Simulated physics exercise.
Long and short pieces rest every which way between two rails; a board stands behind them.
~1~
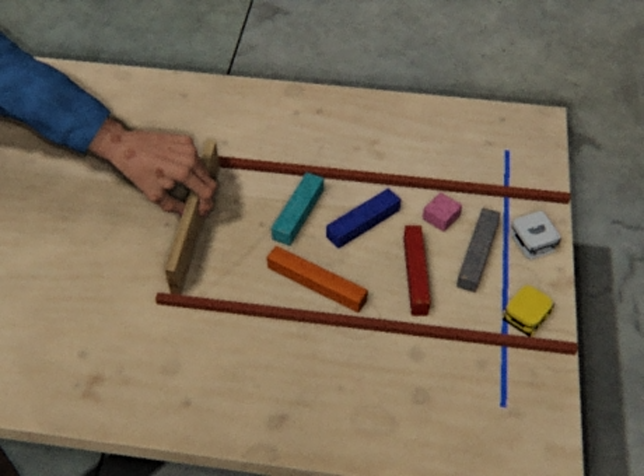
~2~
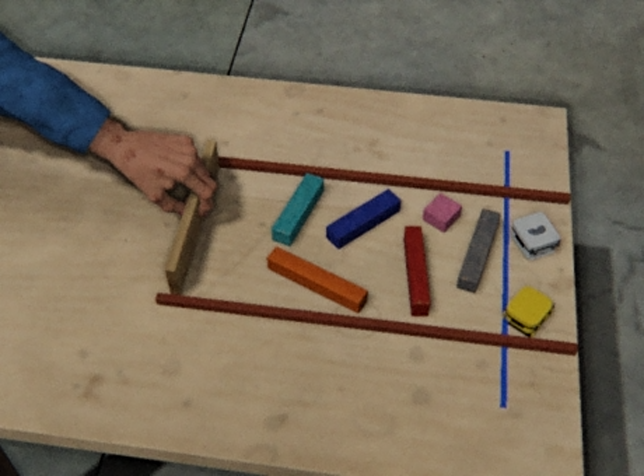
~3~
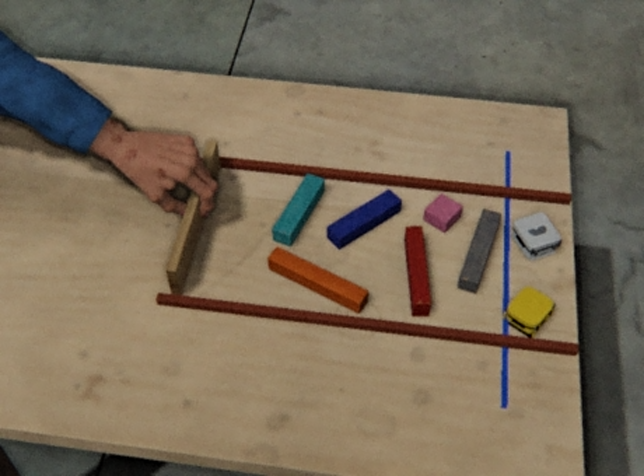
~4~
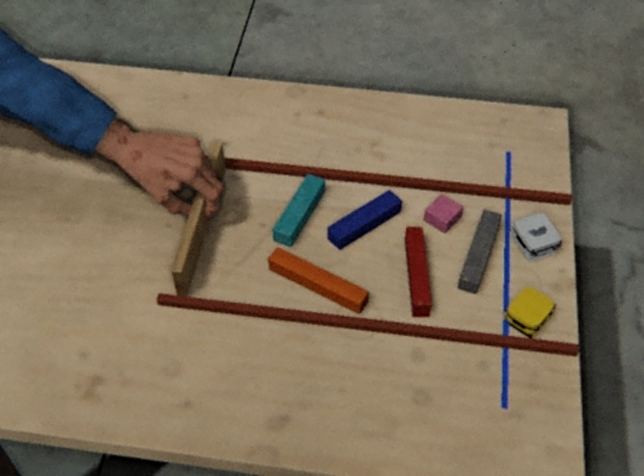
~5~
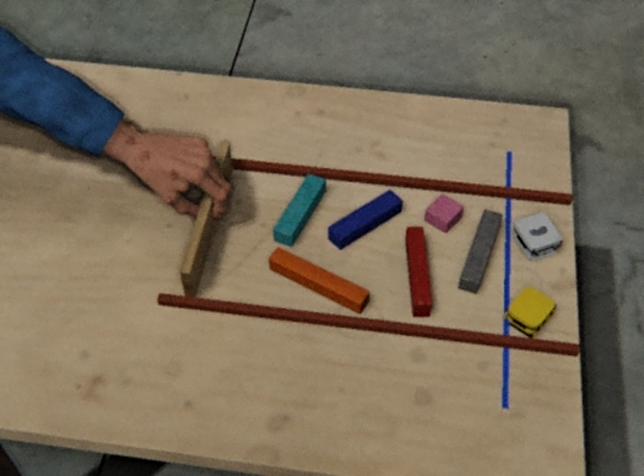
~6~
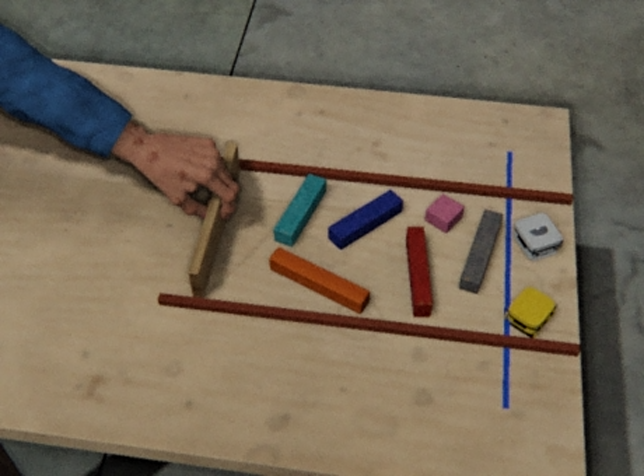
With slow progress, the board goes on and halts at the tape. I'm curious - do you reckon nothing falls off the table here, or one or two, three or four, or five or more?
I'd say three or four fall off.
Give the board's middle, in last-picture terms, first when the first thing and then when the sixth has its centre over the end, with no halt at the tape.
About (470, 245) and about (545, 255).
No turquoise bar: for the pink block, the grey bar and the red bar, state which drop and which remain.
I'd say the pink block stays where it is, the grey bar stays where it is, and the red bar stays where it is.
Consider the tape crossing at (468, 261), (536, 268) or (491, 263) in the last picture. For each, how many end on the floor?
Per try: 0; 5; 1.
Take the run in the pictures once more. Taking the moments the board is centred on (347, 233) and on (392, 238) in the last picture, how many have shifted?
The counts are 4 and 6.
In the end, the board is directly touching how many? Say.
2 in contact.
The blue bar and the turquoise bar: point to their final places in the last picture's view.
Final spots - blue bar (541, 239), turquoise bar (520, 233).
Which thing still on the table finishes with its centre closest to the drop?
The pink block is foremost.
Soon after, none off yet; white case at rest near (537, 238); yellow case at rest near (530, 313); grey bar at rest near (481, 250).
After that, none off yet; white case at rest near (537, 238); yellow case at rest near (532, 311); grey bar displaced a little near (503, 249).
In the end, the number that fall off is three or four; gone, grey bar, yellow case and white case.
